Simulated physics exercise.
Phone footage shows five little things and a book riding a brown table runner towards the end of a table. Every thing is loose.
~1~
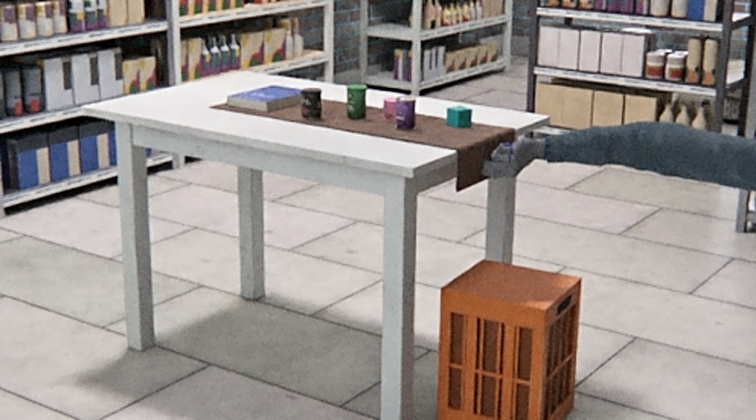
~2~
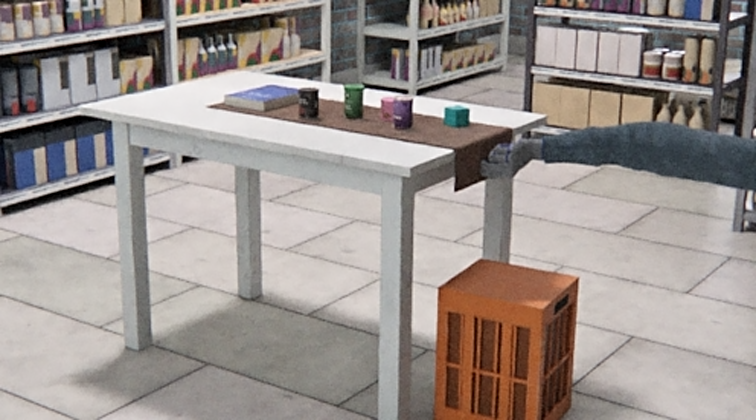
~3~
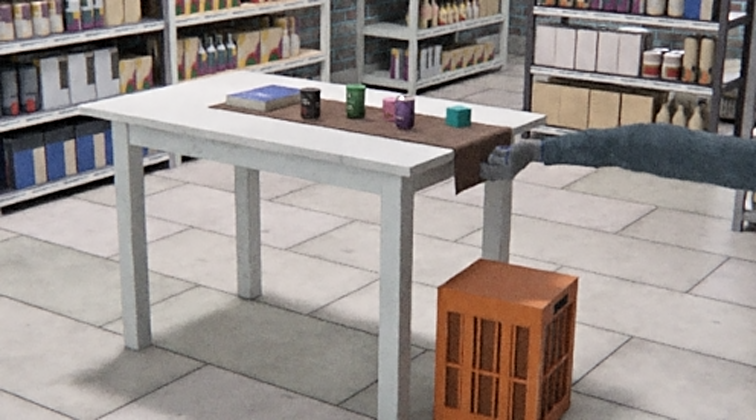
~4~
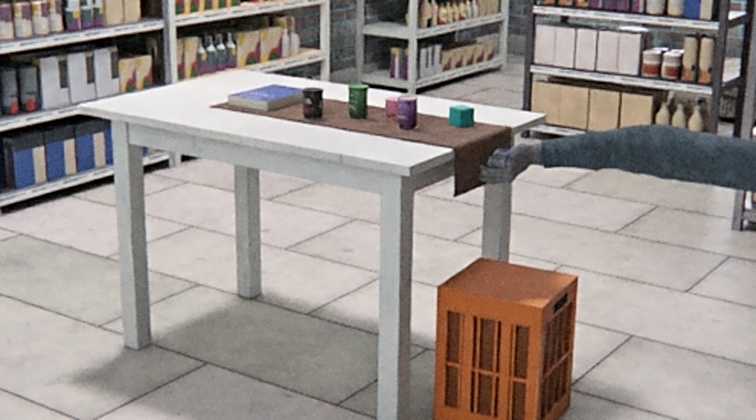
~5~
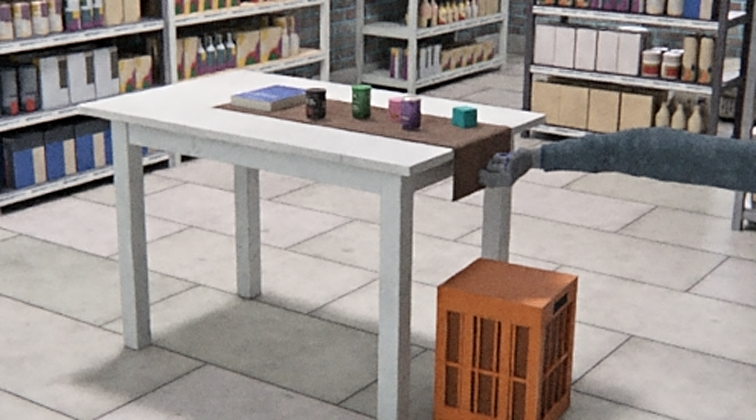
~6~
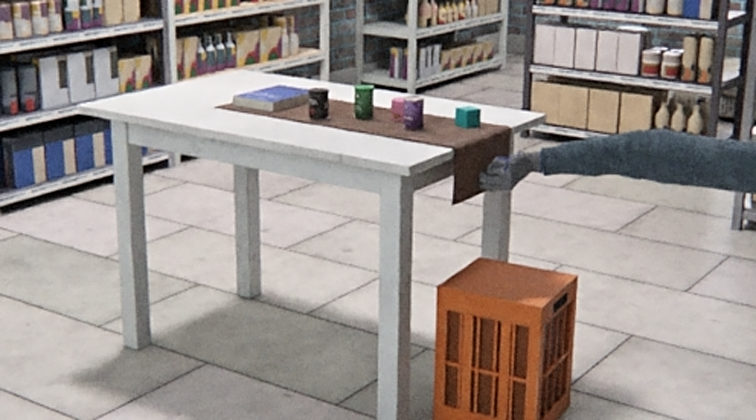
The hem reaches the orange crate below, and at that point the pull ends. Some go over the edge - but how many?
A pair of things drop off.
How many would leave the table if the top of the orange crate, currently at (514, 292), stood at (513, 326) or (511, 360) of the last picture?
We'd get 3 in the first case and 4 in the second.
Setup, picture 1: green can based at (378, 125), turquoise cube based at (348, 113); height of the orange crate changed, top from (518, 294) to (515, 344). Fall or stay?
Green can is gone, turquoise cube stays.
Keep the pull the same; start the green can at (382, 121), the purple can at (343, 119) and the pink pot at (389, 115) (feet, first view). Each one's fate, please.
Green can: Safe. Purple can: Safe. Pink pot: Safe.
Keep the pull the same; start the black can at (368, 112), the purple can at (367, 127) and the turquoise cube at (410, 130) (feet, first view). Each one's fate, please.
Looks like the black can hangs in there, the purple can hangs in there, and the turquoise cube ends up down.
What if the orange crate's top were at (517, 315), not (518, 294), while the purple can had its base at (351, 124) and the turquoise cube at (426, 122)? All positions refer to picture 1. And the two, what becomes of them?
In the end the purple can is still on top and the turquoise cube is no longer on top.
Early on, hem near (482, 221); all still up.
Midway, hem near (482, 257); turquoise cube gone.
Near the end, hem on the crate; turquoise cube and purple can gone.
Finally, hem on the crate; turquoise cube and purple can gone. It carries off two.
